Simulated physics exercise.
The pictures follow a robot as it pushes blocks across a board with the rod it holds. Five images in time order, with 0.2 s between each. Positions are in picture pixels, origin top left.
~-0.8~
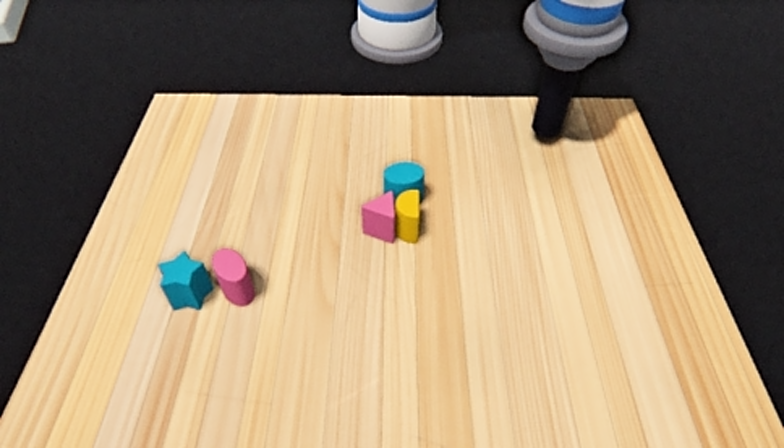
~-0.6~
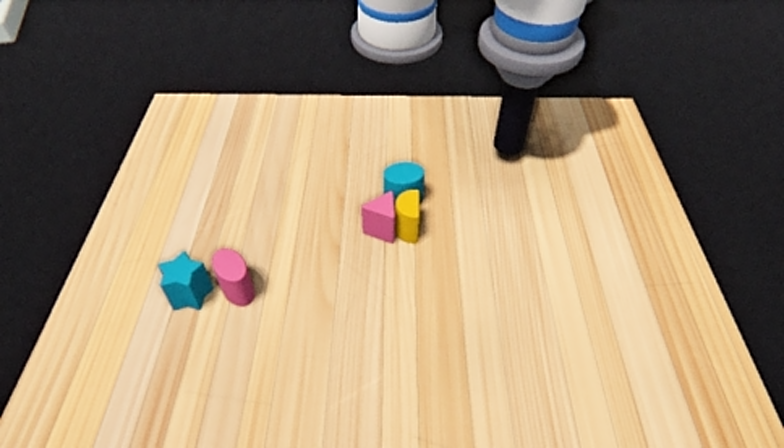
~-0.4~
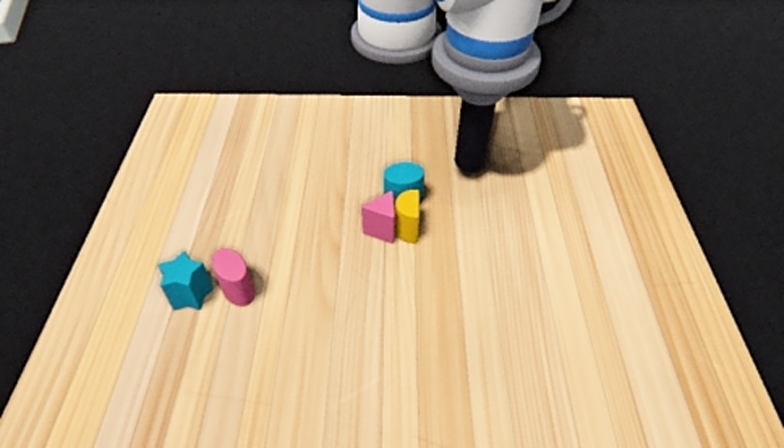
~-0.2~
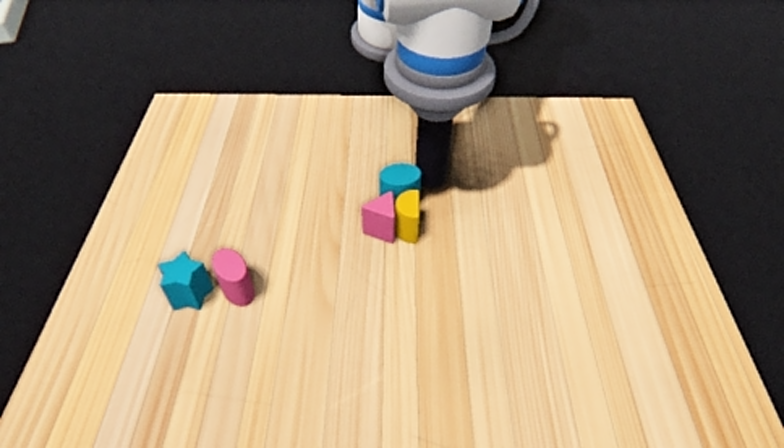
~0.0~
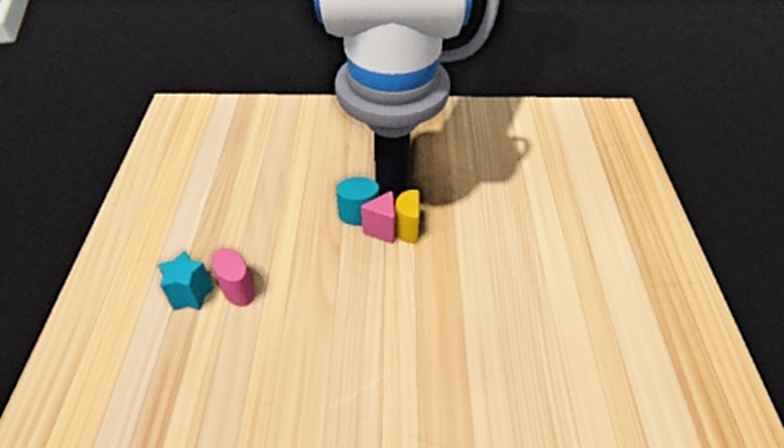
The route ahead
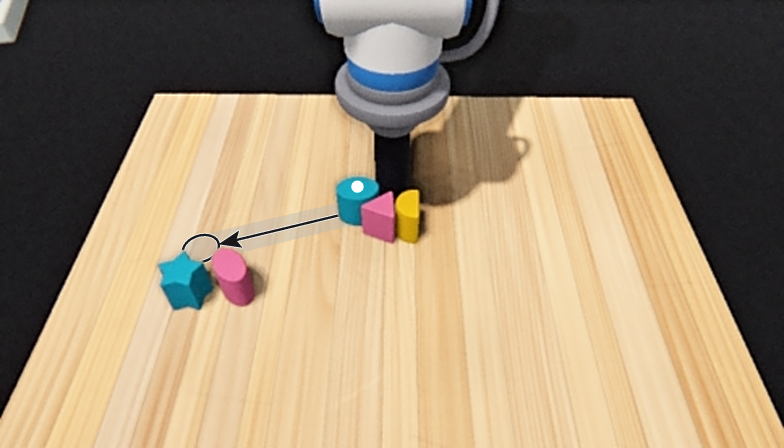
On a light wooden board, five small blocks sit in two clusters while a robot arm holds a black rod near the far right edge. The arm sweeps the rod left toward the middle cluster, then pushes the turquoise rounded block left, behind the pink triangular one; the others stay still.
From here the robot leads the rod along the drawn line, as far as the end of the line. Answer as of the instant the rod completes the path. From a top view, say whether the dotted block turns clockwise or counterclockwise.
It goes anticlockwise.
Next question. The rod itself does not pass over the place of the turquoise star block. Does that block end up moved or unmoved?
The block you're asking about gets moved.
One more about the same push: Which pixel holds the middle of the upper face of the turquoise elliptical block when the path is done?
(181, 253)
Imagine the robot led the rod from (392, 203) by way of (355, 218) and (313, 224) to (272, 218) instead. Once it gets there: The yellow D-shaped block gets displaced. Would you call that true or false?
The statement is false.
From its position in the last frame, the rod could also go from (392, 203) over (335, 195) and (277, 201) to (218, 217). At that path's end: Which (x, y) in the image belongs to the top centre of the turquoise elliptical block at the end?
Near (335, 195).
Drawn move, straight from (392, 203) to (201, 248); the dot is on the turquoise elliptical block.
What follows on the original path. One third of the way, rod (330, 207); turquoise elliptical block (293, 205), turned 10° anticlockwise.
Two thirds of the way, rod (263, 222); turquoise elliptical block (228, 230), turned 45° anticlockwise.
At the end, rod (197, 238); turquoise star block (165, 285), turned 20° anticlockwise; turquoise elliptical block (181, 253), turned 115° anticlockwise; pink triangular block still.
